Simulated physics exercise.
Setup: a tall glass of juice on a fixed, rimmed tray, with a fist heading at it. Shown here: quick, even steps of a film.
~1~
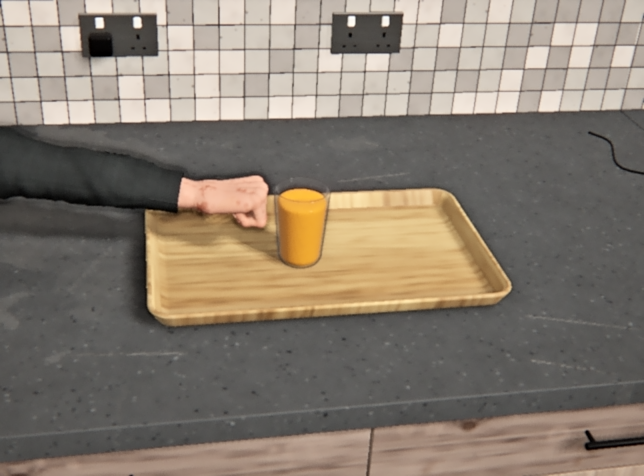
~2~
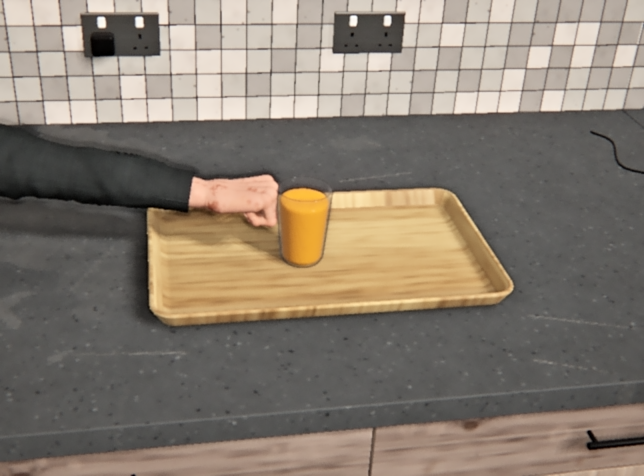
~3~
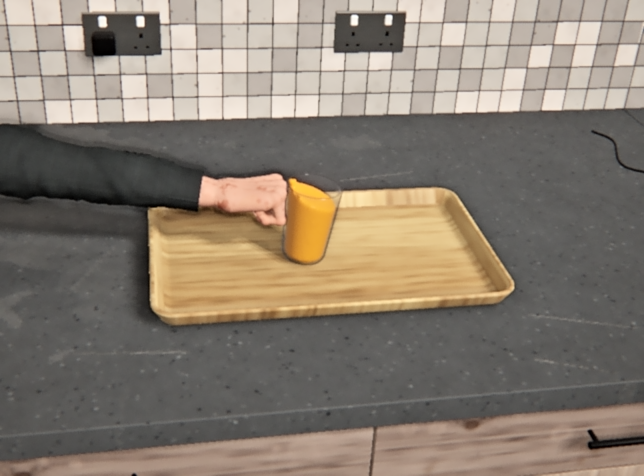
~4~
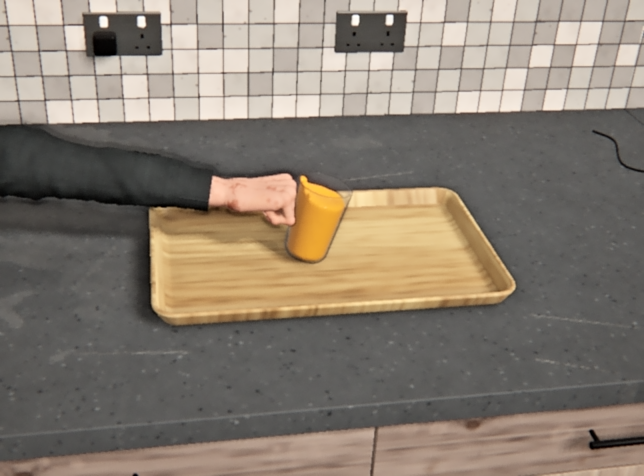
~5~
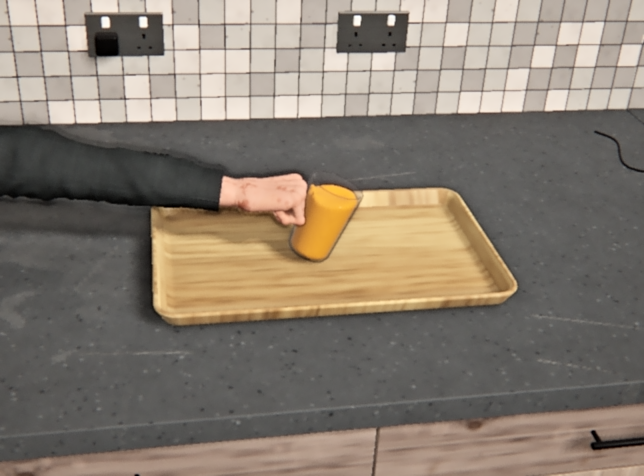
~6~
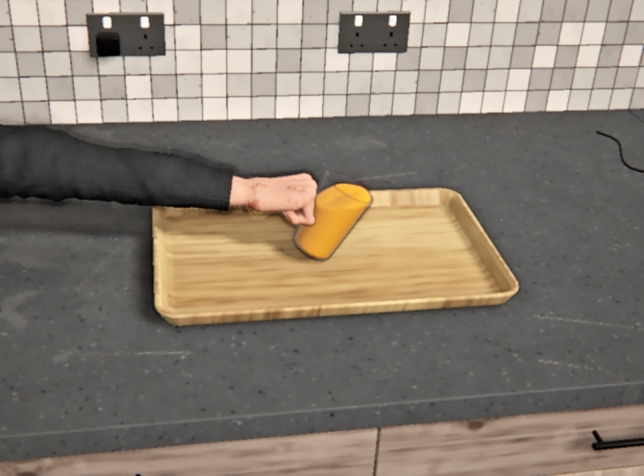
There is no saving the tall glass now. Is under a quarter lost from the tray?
No.
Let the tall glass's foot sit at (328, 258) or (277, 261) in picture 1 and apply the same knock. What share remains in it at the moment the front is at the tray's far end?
Roughly 75 percent in the first spot and 55 percent in the second.
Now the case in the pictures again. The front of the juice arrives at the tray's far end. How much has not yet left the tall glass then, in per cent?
65 per cent.
A moment on, the tall glass lies on its side and 84 per cent is in the glass, 14 on the tray and 2 above or beyond its rim.
Next, the tall glass lies on its side and 45 per cent is in the glass, 44 on the tray and 11 above or beyond its rim.
Then the tall glass lies on its side and 28 per cent is in the glass, 37 on the tray and 36 above or beyond its rim.
Later the tall glass lies on its side and 14 per cent is in the glass, 47 on the tray and 38 above or beyond its rim.
Finally, 62 per cent is held by tray and glass, 38 is off the tray.
